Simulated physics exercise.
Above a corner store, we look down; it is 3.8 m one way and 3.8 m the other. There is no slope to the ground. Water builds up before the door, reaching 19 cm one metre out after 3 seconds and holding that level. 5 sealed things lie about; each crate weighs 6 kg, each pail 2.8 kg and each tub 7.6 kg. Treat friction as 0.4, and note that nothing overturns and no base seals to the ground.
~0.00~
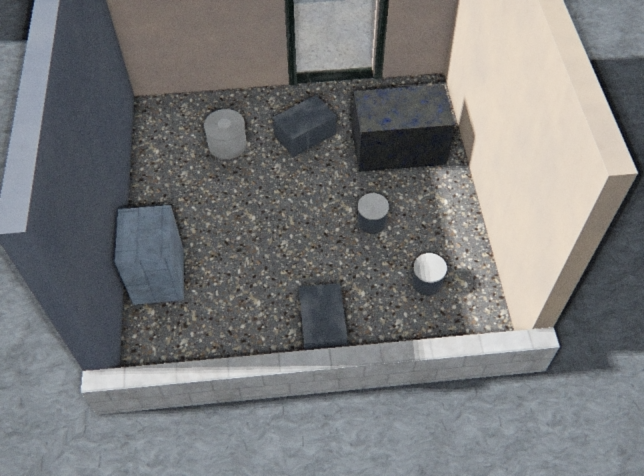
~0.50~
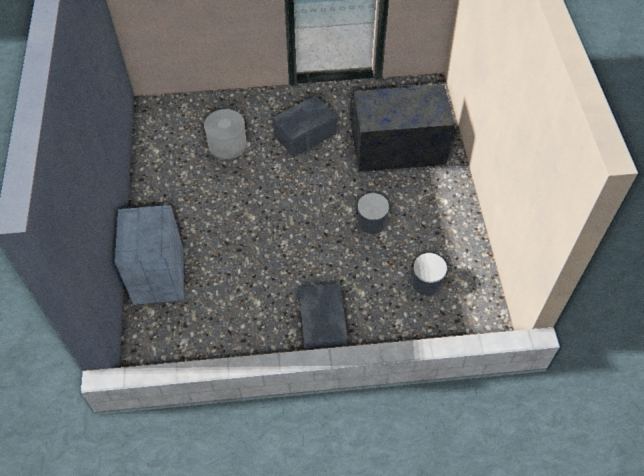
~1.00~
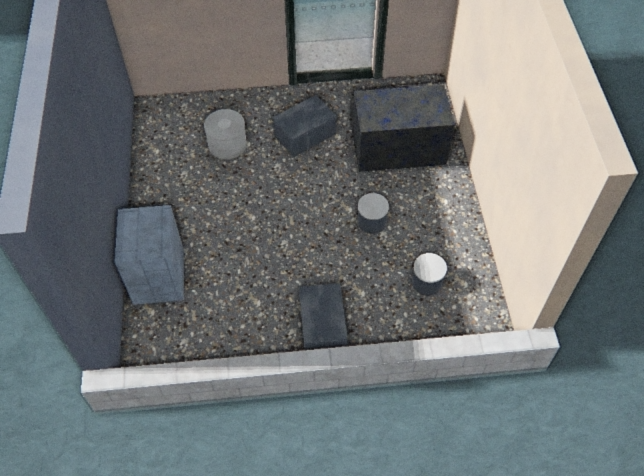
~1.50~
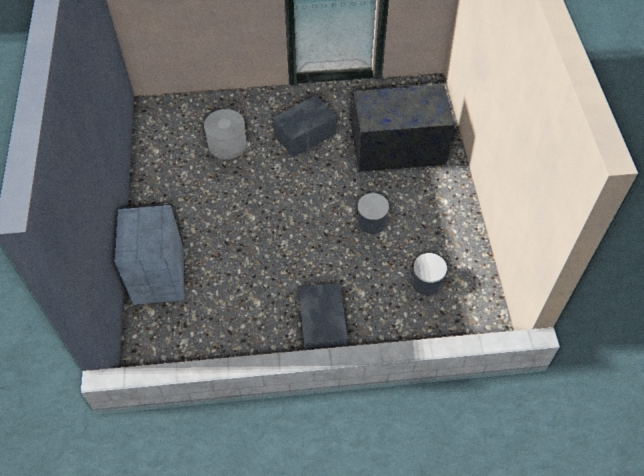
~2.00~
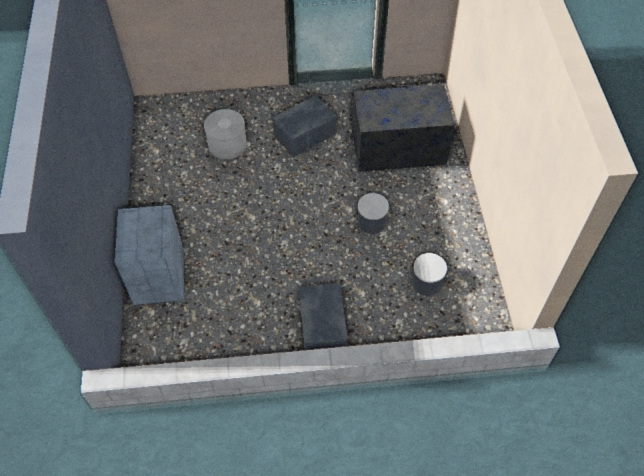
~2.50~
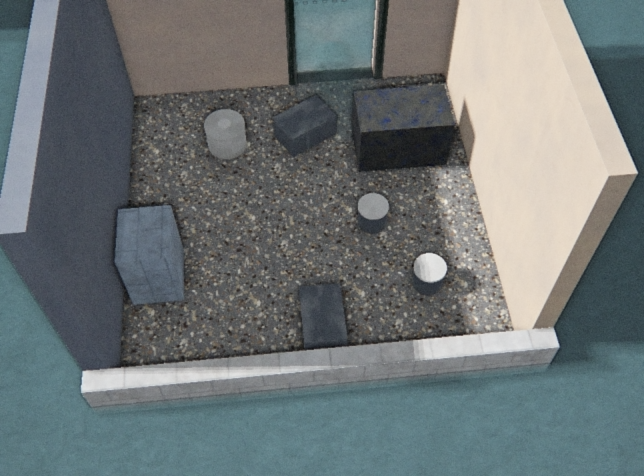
To begin with, dry grey ground surrounds a gravel-floored room seen from above, with dark blocks and pale cylinders scattered inside. Blue-green water then covers the ground outside and shows beyond the doorway at the back, its look shifting slightly there, while the blocks and cylinders all stay still.
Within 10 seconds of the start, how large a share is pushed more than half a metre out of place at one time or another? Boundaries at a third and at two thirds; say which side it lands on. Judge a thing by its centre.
It lands between a third and two thirds.
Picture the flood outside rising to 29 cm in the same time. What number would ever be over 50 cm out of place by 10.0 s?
Count: 4.
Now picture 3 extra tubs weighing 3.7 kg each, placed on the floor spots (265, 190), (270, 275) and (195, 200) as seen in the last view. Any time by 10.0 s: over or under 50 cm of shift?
Result by item, in order: Beyond the cutoff, beyond the cutoff, beyond the cutoff.
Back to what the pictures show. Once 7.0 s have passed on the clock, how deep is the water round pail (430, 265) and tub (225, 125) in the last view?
I'd put it at 2 cm and 3 cm respectively.
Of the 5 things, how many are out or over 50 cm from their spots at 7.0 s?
Answer: 1.
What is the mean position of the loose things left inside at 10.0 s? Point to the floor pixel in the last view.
The average lands around (322, 244).
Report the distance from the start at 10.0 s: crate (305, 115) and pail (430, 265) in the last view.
The first is 300 cm from its start, the second 60 cm.
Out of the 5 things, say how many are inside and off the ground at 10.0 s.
Count: 4.
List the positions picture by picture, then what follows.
In the first picture, a crate at (305, 116) rests on the ground; a pail at (373, 206), on the bottom; water covers 0.0 m2; 0 of 5 have shifted.
In the second picture, a crate at (305, 116) rests on the ground; a pail at (373, 206) rests on the ground; 0.0 m2 under water; 0 of 5 have shifted.
In the third picture, a crate at (305, 116) rests on the ground; a pail at (373, 206), on the bottom; 0.0 m2 under water; 0 of 5 have shifted.
In the fourth picture, a crate at (305, 116), on the bottom; a pail at (373, 206) rests on the ground; water covers 0.0 m2; 0 of 5 have shifted.
In the fifth picture, a crate at (305, 116), on the bottom; a pail at (373, 206) rests on the ground; water covers 0.1 m2; 0 of 5 have shifted.
In the sixth picture, a crate at (305, 116) rests on the ground; a pail at (373, 206), on the bottom; 0.6 m2 under water; 0 of 5 have shifted.
After 3.5 s 0 of 5 are over 50 cm from their spots; 0 afloat.
After 4.5 s 1 of 5 are over 50 cm from their spots; 0 afloat.
After 7.0 s 1 of 5 are over 50 cm from their spots; 2 afloat.
After 10.0 s 3 of 5 are over 50 cm from their spots, and 3 have been at some point; 4 afloat.
